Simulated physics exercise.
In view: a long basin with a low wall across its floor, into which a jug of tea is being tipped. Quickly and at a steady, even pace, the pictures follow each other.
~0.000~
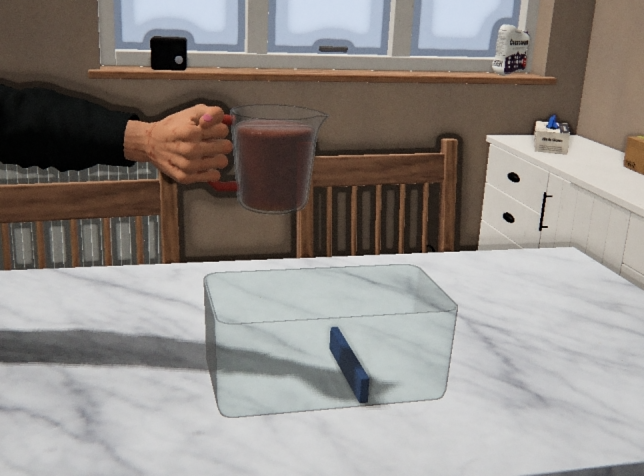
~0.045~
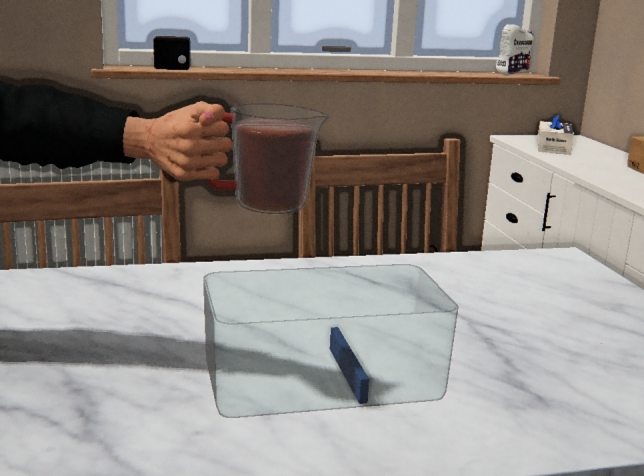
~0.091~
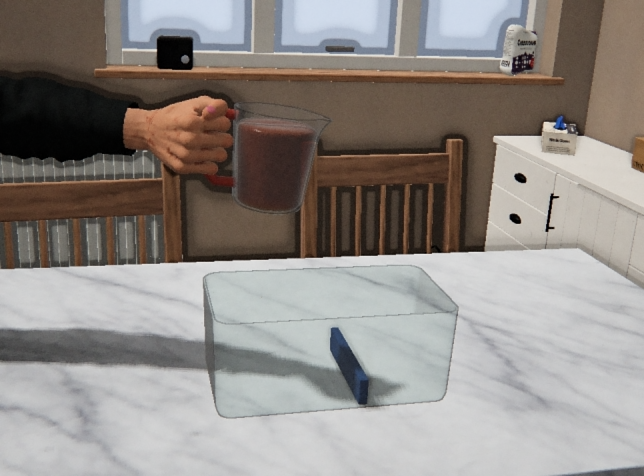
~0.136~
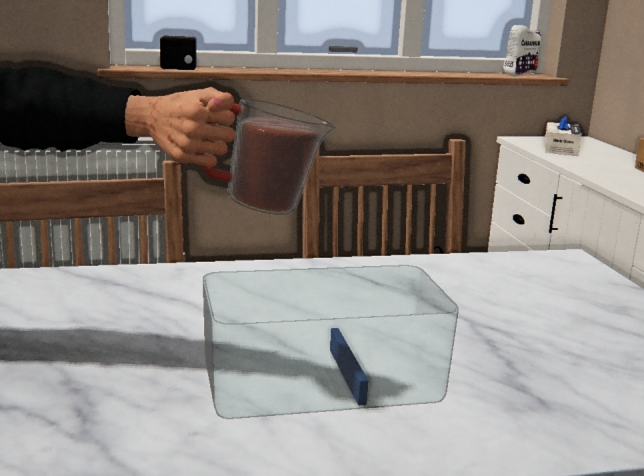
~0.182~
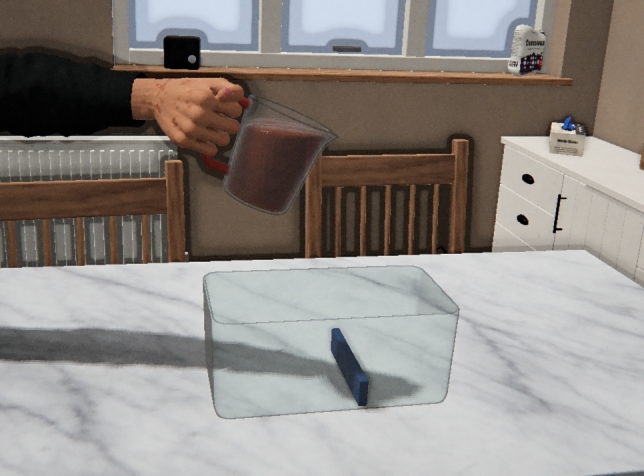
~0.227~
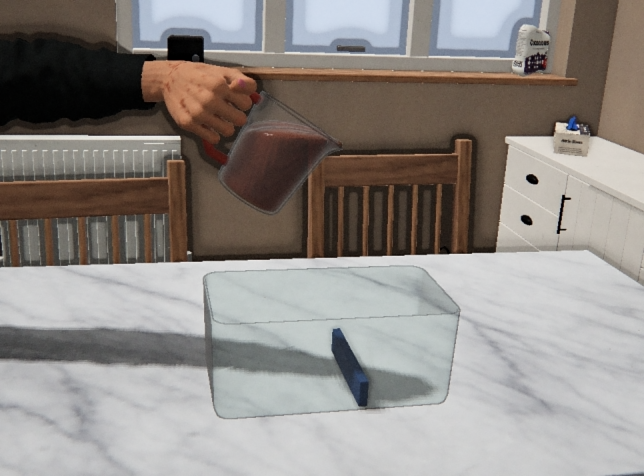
A hand tilting a clear jug of brown tea steadily to the right above a long glass basin with a low blue wall.
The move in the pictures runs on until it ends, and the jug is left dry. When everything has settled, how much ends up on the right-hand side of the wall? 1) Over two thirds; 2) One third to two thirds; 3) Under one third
1.
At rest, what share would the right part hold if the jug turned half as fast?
It comes to 90 per cent or so.
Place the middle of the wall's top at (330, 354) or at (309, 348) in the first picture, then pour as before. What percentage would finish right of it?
In order, near 85 and 90 in a hundred.
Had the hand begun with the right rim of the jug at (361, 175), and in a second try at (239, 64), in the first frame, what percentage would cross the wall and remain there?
First about 75, then 10 per cent.
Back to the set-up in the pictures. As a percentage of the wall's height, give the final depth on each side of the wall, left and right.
Left part: 10 per cent; right part: 80.
After 0.49 s the tilt is 93° and 56 per cent is still to pour, 0 is left of the wall and 11 right of it.
After 0.68 s the tilt is 100° and 16 per cent is still to pour, 2 is left of the wall and 59 right of it.
After 0.87 s the tilt is 100° and 3 per cent is still to pour, 9 is left of the wall and 79 right of it.
After 1.09 s the tilt is 100° and 0 per cent is still to pour, 11 is left of the wall and 84 right of it.
In the end 12 per cent lies left of the wall, 84 right of it and 3 outside.
